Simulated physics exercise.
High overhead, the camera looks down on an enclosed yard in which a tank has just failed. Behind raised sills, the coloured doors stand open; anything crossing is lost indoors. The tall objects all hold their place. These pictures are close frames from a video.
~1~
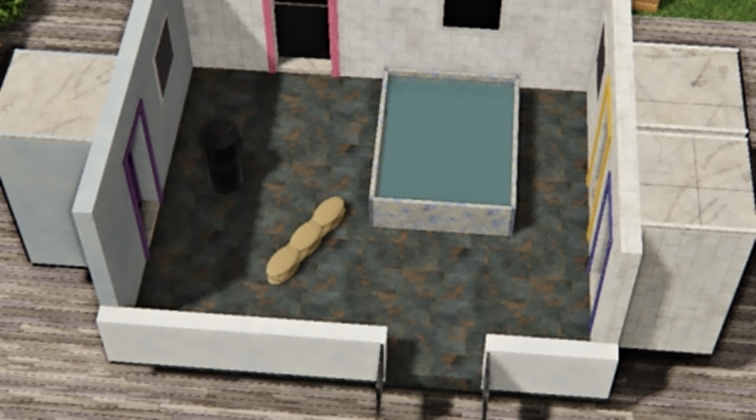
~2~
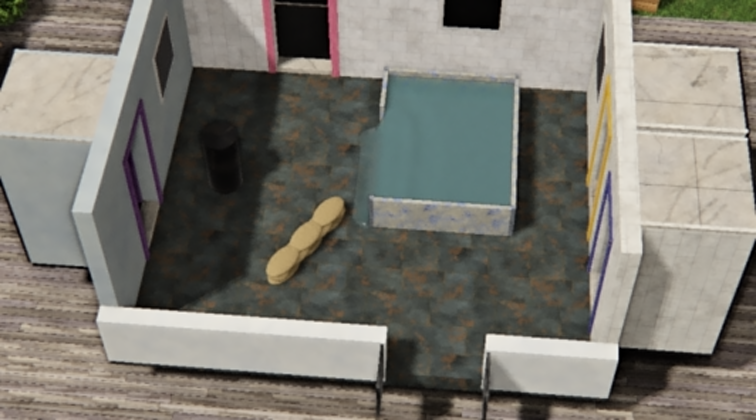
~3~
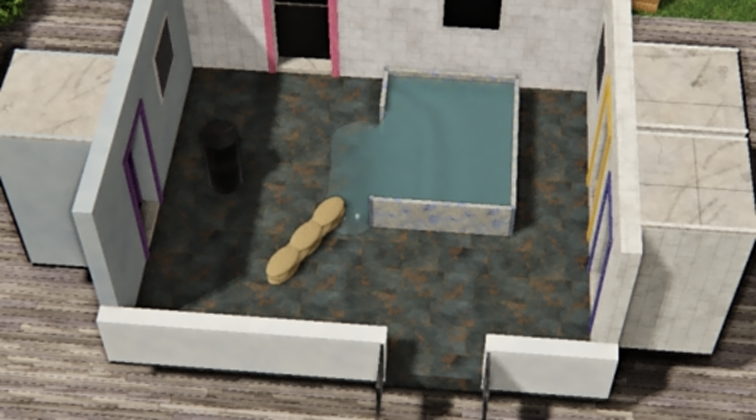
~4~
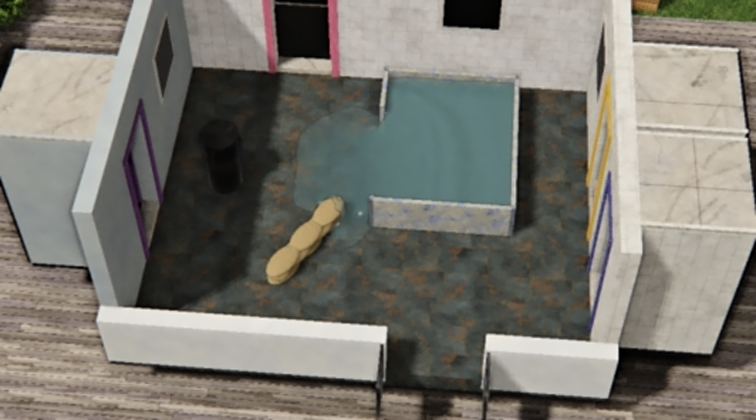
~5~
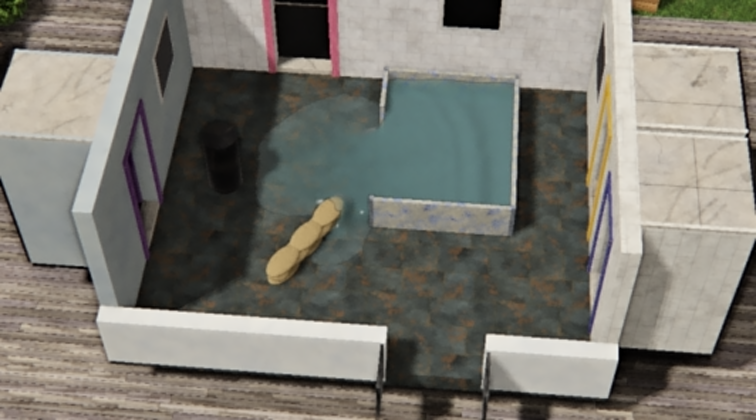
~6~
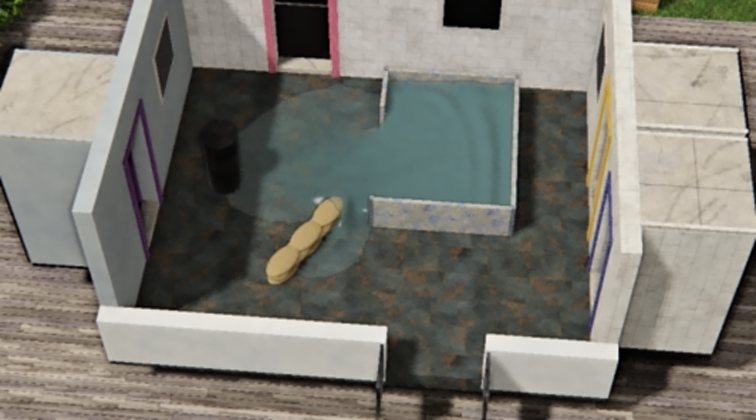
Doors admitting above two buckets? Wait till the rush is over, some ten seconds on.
Purple door above, blue door above, yellow door not above, pink door not above.
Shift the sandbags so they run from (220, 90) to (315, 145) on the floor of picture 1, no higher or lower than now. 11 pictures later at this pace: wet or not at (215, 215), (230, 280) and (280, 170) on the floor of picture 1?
In turn: Wet, covered, under water.
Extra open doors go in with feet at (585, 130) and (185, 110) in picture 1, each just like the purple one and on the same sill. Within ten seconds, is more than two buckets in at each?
Door one misses the threshold, door two beats the threshold.
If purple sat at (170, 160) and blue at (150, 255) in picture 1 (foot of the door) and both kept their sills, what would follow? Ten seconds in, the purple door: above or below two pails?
As I see it, the purple door comes in higher.
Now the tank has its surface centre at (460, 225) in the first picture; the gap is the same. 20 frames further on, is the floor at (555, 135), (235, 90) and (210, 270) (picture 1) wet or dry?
Log: No flood; flood; flood.
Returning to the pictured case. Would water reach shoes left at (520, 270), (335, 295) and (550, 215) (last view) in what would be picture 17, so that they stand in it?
The three points read clear, soaked through and clear.
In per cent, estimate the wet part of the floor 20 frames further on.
I make it 60 per cent.
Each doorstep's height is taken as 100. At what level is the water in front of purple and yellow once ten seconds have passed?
Close to 110 per cent for the first one and close to 40 per cent for the second.
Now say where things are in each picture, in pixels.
Still water in the open tank at (447, 139), in the first frame.
Water pours out at (379, 168) and has run to (374, 131), in the second frame.
The front is at (342, 229), out from the gap at (379, 170), in the third frame.
The front is at (312, 129), out from the gap at (379, 171), in the fourth frame.
Water pours out at (379, 171) and has run to (266, 144), in the fifth frame.
Water pours out at (379, 171) and has run to a hidden place, in the sixth frame.
A moment on, water covers 40 % of the floor; the purple door wet at the sill, nothing in, the blue door not reached, the yellow door not reached, the pink door wet at the sill, nothing in.
Next, water covers 50 % of the floor; the purple door under two buckets in, the blue door not reached, the yellow door not reached, the pink door wet at the sill, nothing in.
Then, water covers 60 % of the floor; the purple door over two buckets in, the blue door not reached, the yellow door not reached, the pink door wet at the sill, nothing in.
Later, water covers 85 % of the floor; the purple door over two buckets in, the blue door not reached, the yellow door not reached, the pink door under two buckets in.
In the end, water covers 95 % of the floor; the purple door over two buckets in, the blue door over two buckets in, the yellow door wet at the sill, nothing in, the pink door under two buckets in.
